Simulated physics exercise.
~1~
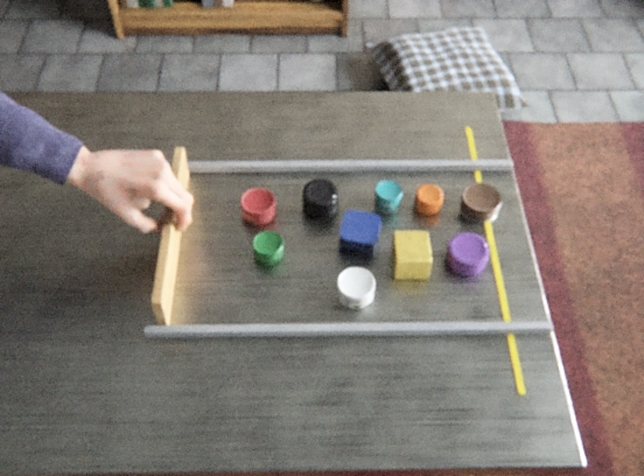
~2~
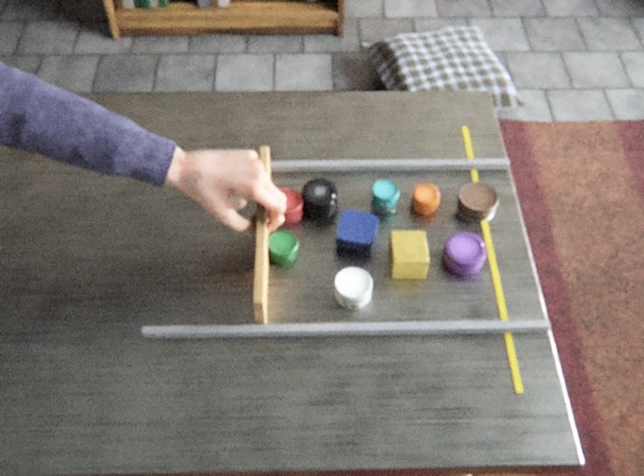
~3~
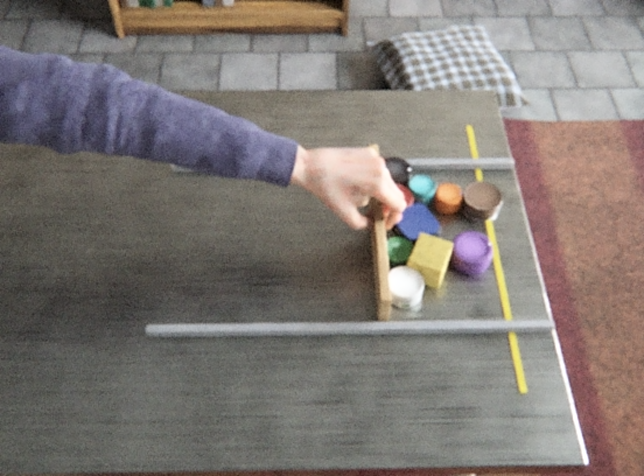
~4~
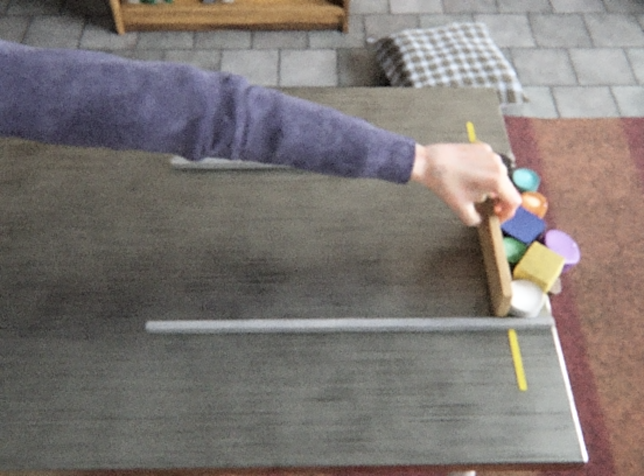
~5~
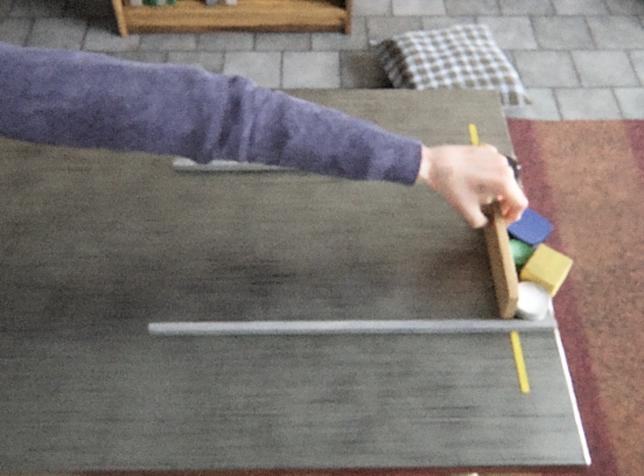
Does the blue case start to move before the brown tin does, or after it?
The blue case moves first. It is already being pushed to the right while the brown tin still sits in its place near the tape, and the tin only moves later.
A wooden board, held upright by a hand in a purple sleeve, stands at the left of small coloured tubs and blocks on a grey table, seen from above by a slightly swaying camera. Pushed right between two pale rails, it first gathers the red and green tubs. It then bunches them with the black, blue, yellow, white, turquoise and orange things, while the brown tin stays put. The board reaches the yellow tape near the right edge and stops. The turquoise, orange, purple and brown ones go over, while blue, yellow, green and white remain at the edge.
